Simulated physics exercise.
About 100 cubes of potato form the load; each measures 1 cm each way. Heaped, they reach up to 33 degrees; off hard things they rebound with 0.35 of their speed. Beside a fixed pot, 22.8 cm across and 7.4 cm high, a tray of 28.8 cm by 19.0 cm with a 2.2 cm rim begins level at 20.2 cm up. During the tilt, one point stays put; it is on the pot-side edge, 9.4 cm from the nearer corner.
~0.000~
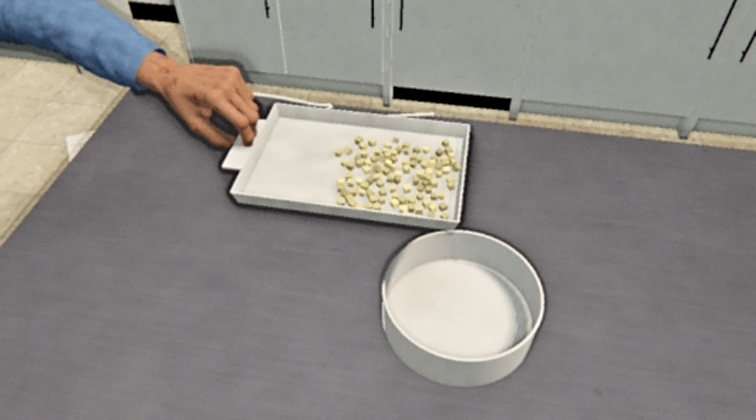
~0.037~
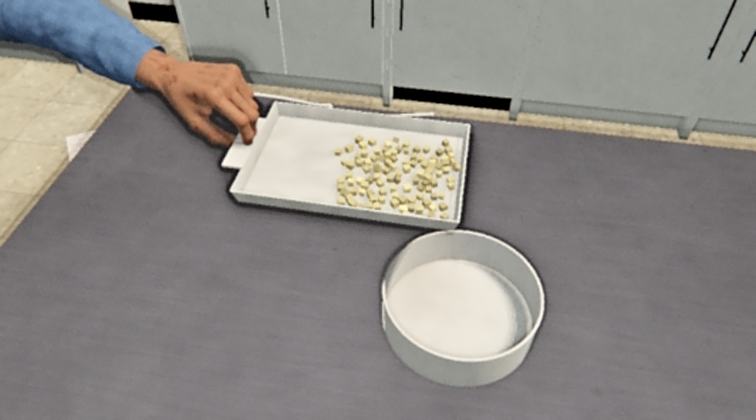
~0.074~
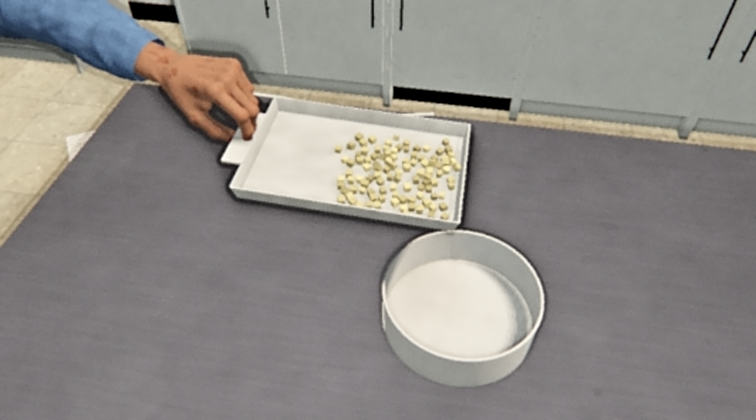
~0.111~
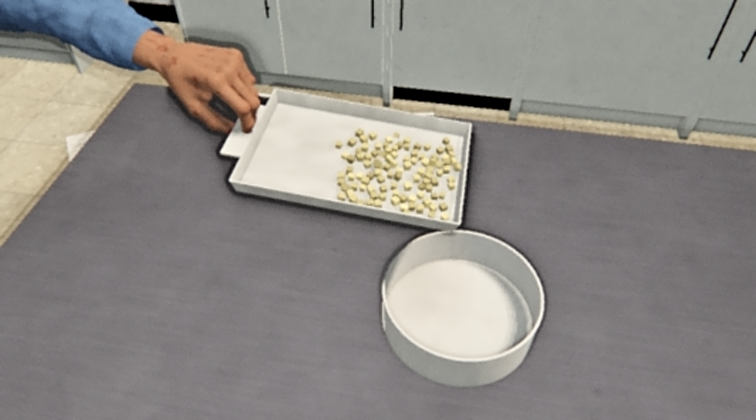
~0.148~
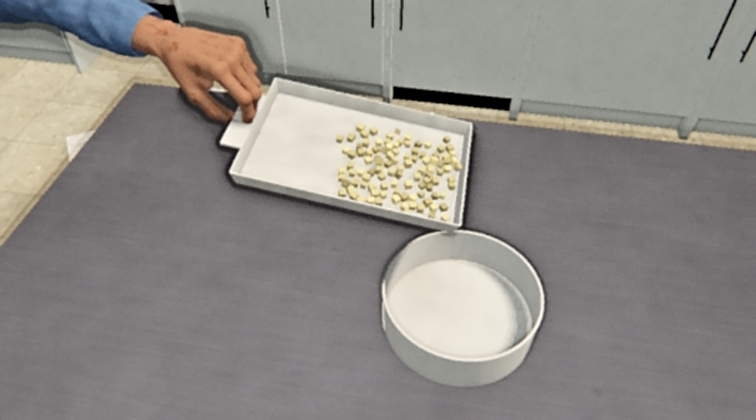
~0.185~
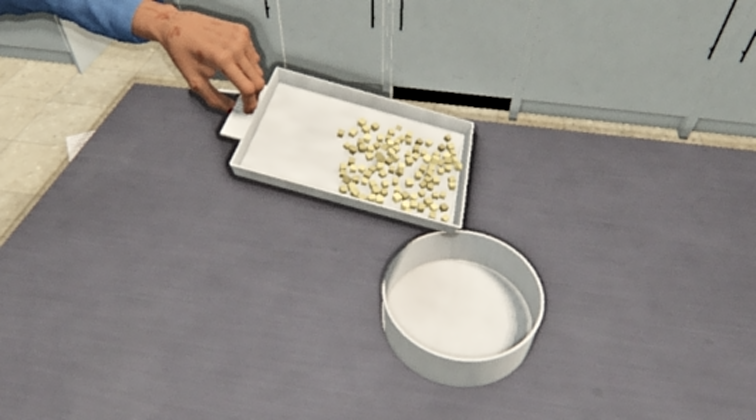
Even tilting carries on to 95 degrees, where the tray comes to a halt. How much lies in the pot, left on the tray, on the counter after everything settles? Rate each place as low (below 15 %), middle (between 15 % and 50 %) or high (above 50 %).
Ratings: Pot high; left on the tray low; counter low.
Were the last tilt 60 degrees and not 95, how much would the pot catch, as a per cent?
Around 10 per cent, then.
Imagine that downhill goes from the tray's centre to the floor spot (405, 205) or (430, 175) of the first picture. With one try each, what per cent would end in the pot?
I'd put it at about 100 per cent for the first tilt and about 50 per cent for the second.
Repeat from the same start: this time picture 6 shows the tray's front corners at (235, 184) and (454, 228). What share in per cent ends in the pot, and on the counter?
Split: Pot = 95, counter = 0.
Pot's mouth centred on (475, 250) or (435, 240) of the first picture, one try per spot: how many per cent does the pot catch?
The shares would be near 95 and 75 per cent respectively.
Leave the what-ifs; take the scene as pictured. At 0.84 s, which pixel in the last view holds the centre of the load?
Load centre: About (455, 190) px.
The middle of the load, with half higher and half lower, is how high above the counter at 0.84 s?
The halfway line is at about 22 cm.
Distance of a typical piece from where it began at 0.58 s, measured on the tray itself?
It has moved some 4 cm from its start.
Then, at 0.58 s, tilt 53 degrees; the tray holds 100 %, the pot 0 %.
Then, at 0.84 s, tilt 79 degrees; the tray holds 90 %, the pot 5 %.
After 1.21 s, tilt 95 degrees; the tray holds 10 %, the pot 75 %.
At rest (2.3 s), pot 95 %, tray 5 %, counter 5 %.
